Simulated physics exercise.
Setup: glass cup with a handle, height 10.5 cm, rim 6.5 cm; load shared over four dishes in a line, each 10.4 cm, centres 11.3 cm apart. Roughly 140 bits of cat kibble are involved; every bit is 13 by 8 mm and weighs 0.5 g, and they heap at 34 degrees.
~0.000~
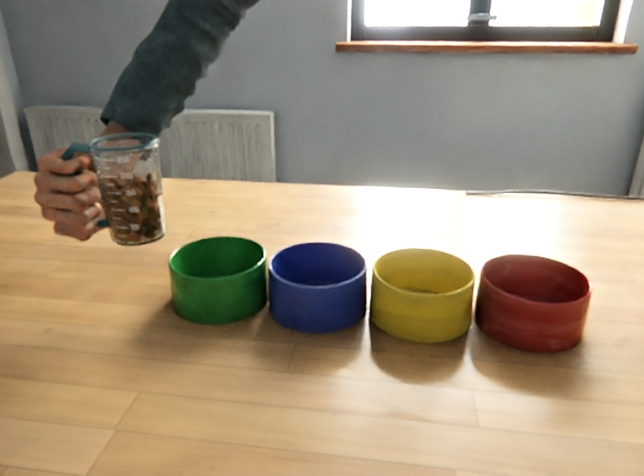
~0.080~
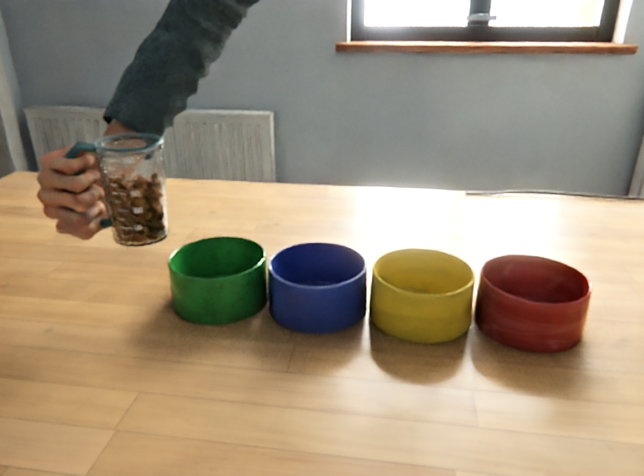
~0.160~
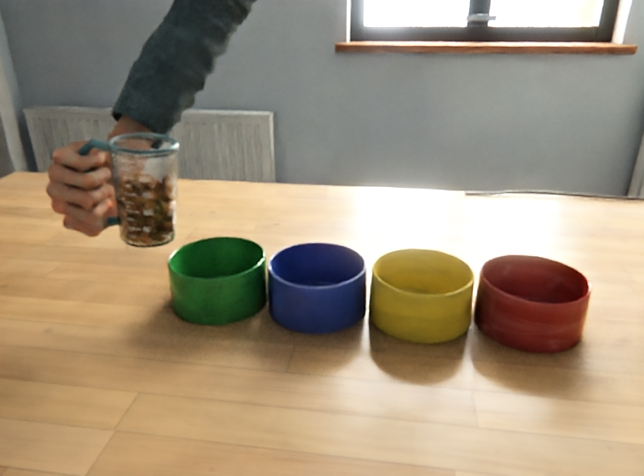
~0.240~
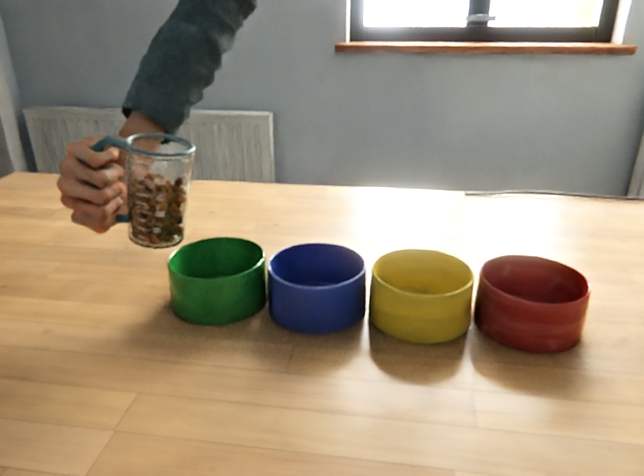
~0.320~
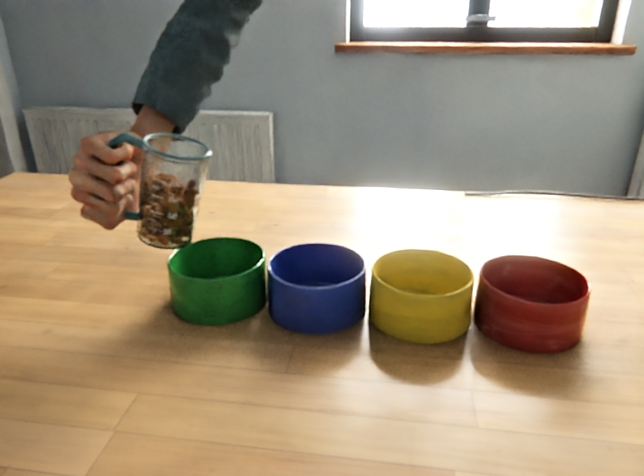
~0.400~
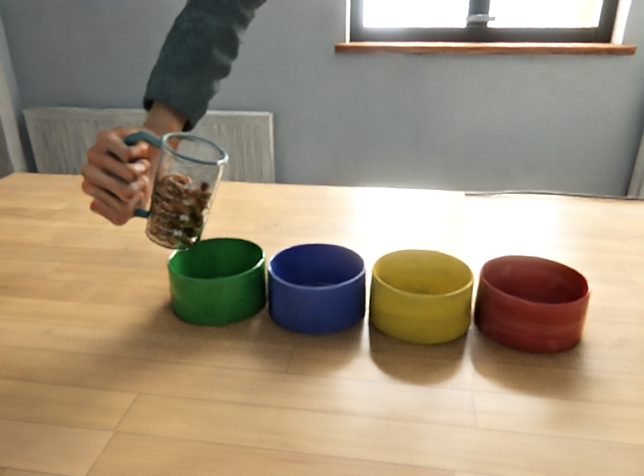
The video shows a hand holding a clear cup of small brown pieces by its handle beside a row of green, blue, yellow and red dishes, moving it a short way right while gradually tilting it rightward near the green dish.
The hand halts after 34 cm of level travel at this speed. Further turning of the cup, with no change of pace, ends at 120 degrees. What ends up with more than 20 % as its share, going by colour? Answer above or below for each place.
Red: Above, blue: Below, green: Below, yellow: Below, counter: Below.
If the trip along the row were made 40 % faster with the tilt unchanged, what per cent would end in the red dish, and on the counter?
In that case: Red 100, and counter 0.
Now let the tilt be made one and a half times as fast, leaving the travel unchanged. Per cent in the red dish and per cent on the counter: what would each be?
It would be red 10 and counter 10.
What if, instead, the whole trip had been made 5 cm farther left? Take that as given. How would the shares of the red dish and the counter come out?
Then I'd expect red at 0 and the counter at 0.
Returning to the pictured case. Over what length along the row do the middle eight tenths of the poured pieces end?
I'd put it at close to 6 cm.
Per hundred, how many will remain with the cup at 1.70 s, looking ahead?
I'd put it at roughly 100 per cent.
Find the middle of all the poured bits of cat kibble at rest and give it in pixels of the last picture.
Centre at rest, approx.: (522, 307) px.
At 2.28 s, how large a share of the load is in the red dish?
It works out to some 80 per cent.
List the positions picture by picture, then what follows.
In the first frame, cup at (132, 190), tilt 0 degrees, lip at (153, 143), moved 0.0 cm; middle of the pieces at (130, 205); green dish at (218, 256); blue dish at (318, 263); yellow dish at (423, 270); red dish at (535, 277).
In the second frame, cup at (136, 190), tilt 2 degrees, lip at (159, 144), moved 0.5 cm; middle of the pieces at (133, 205).
In the third frame, cup at (146, 191), tilt 6 degrees, lip at (174, 147), moved 1.8 cm; middle of the pieces at (143, 205).
In the fourth frame, cup at (159, 192), tilt 11 degrees, lip at (191, 151), moved 3.2 cm; middle of the pieces at (153, 206).
In the fifth frame, cup at (171, 193), tilt 16 degrees, lip at (208, 156), moved 4.6 cm; middle of the pieces at (164, 206).
In the sixth frame, cup at (184, 194), tilt 20 degrees, lip at (225, 160), moved 6.0 cm; middle of the pieces at (175, 206); green dish at (217, 257); blue dish at (317, 264); yellow dish at (422, 271); red dish at (534, 278). Its pace works out near 60 degrees a second; the hand travels 18 cm a second.
Then, at 1.18 s, tilt 67 degrees; cup holds 100 %.
After 1.70 s, tilt 98 degrees; cup holds 100 %.
After 2.28 s, tilt 120 degrees; cup holds 20 %, red 80 %.
At rest (3.0 s), red 100 %, blue 0 %, green 0 %, yellow 0 %, counter 0 %.
